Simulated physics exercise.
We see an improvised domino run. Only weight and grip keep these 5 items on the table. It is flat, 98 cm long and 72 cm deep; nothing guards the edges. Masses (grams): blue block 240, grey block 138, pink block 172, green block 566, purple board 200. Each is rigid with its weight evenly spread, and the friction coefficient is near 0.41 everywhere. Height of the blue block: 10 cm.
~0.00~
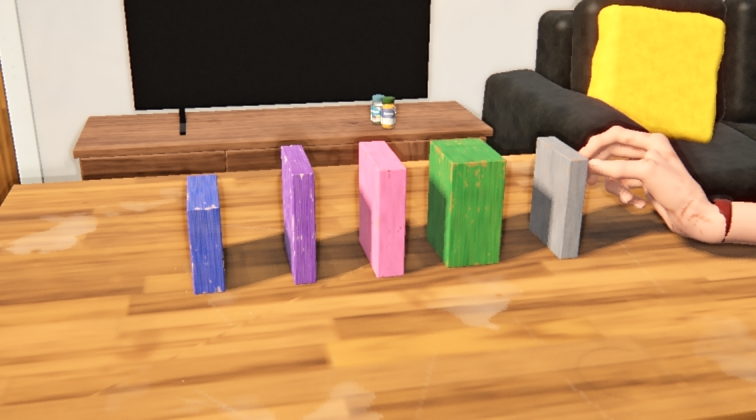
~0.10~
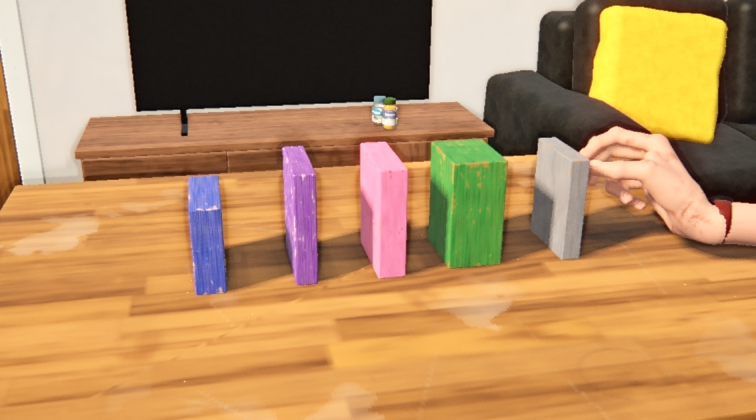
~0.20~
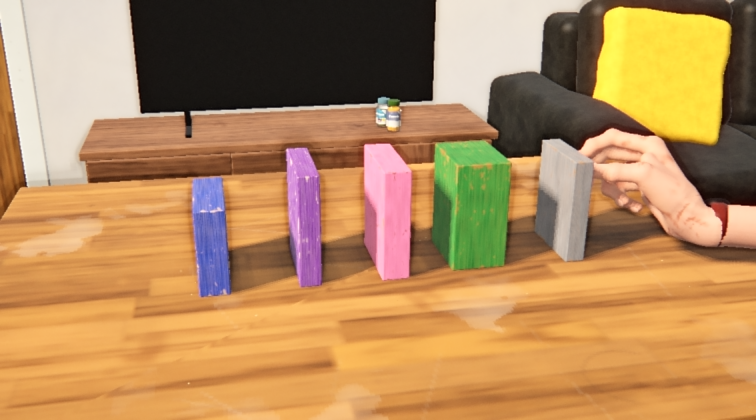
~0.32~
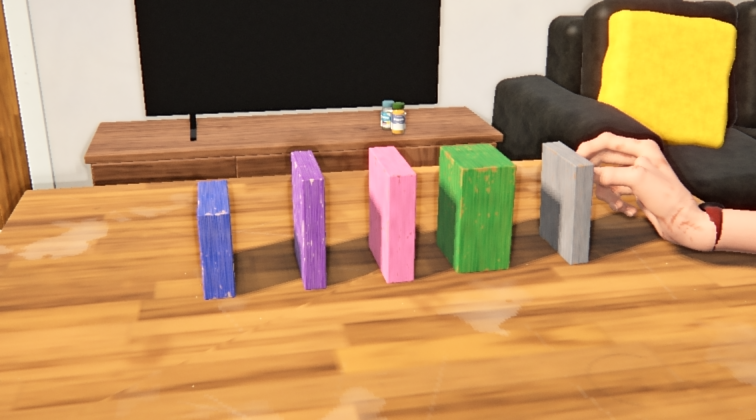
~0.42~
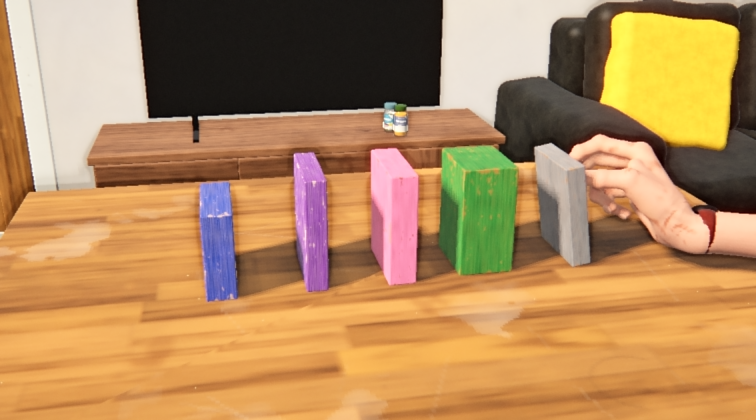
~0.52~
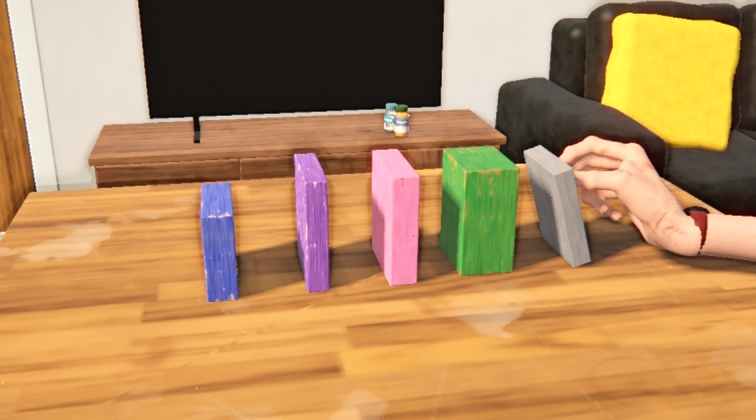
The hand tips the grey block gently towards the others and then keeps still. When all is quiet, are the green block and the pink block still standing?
The green block keeps standing; the pink block keeps standing.
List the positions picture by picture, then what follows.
In the first picture, green block (464, 202); pink block (381, 208).
In the second picture, purple board (300, 214).
In the third picture, purple board (304, 216).
In the fourth picture, grey block 3° over; purple board (309, 219).
In the fifth picture, grey block 9° over; purple board (311, 221).
In the sixth picture, grey block 17° over; green block (477, 210); pink block (394, 216).
Around 0.62 s, grey block 31° over.
Around 0.72 s, grey block 37° over.
Finally (1.5 s), all 3 still in place (within 5 cm). Final places as that camera would see them, green block near (477, 210), pink block near (394, 216).
